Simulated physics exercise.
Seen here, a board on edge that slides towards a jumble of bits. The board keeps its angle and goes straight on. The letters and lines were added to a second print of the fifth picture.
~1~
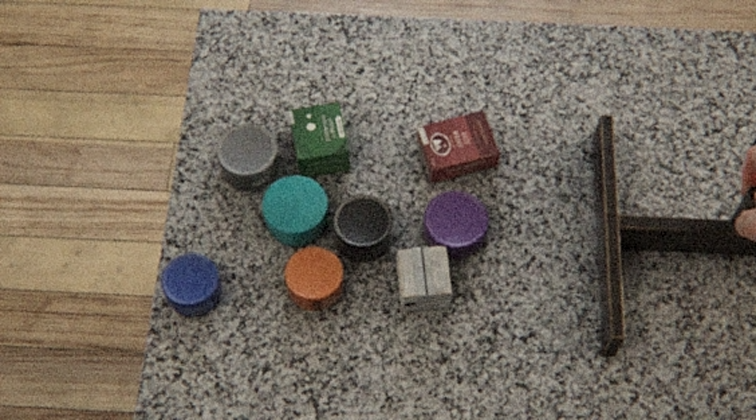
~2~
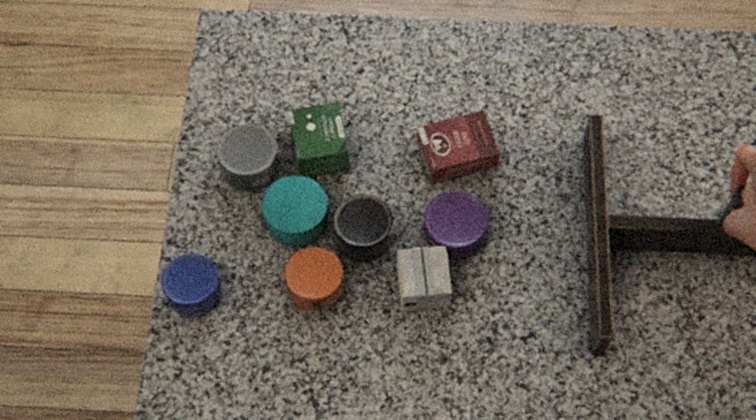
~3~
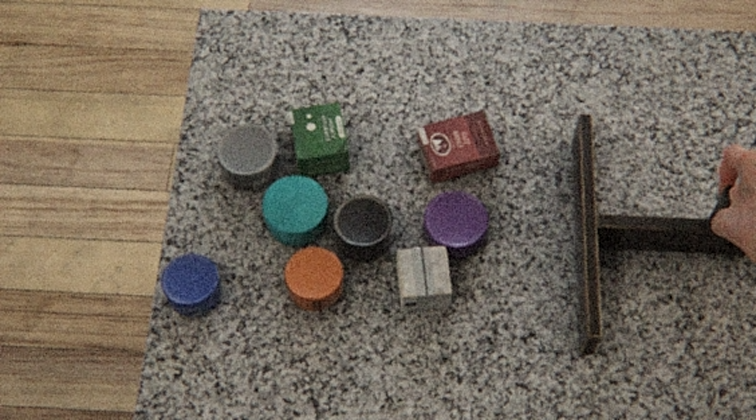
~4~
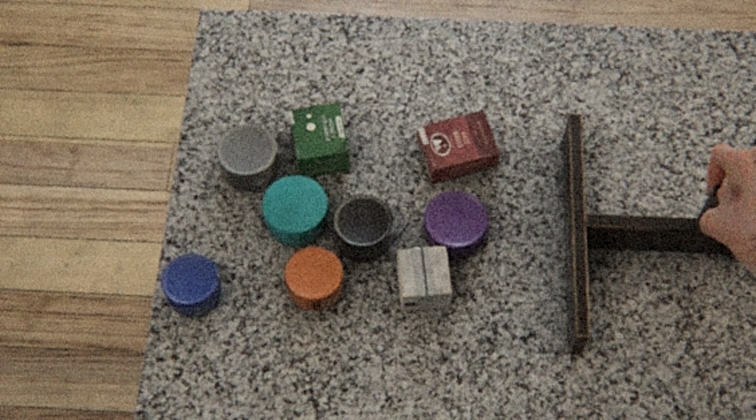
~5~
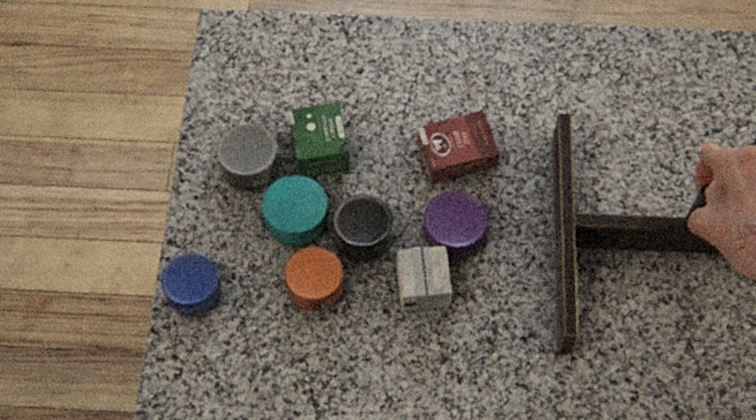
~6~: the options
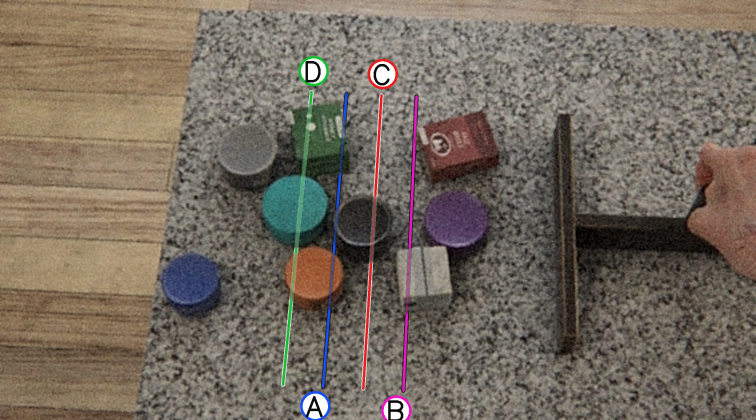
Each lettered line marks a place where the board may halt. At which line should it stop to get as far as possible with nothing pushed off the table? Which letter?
At A, and not beyond.
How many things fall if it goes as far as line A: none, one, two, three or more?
By then, none.
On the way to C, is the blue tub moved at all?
By then, no.
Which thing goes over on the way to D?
The grey jar goes over.
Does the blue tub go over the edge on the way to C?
No.
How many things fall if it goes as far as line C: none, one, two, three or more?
By then, none.
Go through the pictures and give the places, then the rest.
The first picture shows grey jar (248, 158); black tub (363, 228); orange jar (314, 280).
The second picture shows board (602, 220); red box (457, 146).
The third picture shows board (591, 219); green packet (320, 140).
The fourth picture shows board (579, 219); purple tub (455, 225).
The fifth picture shows board (568, 218); grey jar (248, 158); black tub (363, 228); orange jar (314, 280).
On the marked copy, A at (336, 230); B at (410, 234); C at (373, 232); D at (298, 228).
Following A. Soon after the start, board (486, 215); red box (440, 142); purple tub (444, 224).
Later, board (403, 211); grey jar (245, 155); turquoise pot (254, 209).
In the end, board (341, 208); grey jar (186, 152); turquoise pot (232, 202); nothing has fallen.
As for the rest, B is safe but short; C is safe but short; D drops the grey jar.
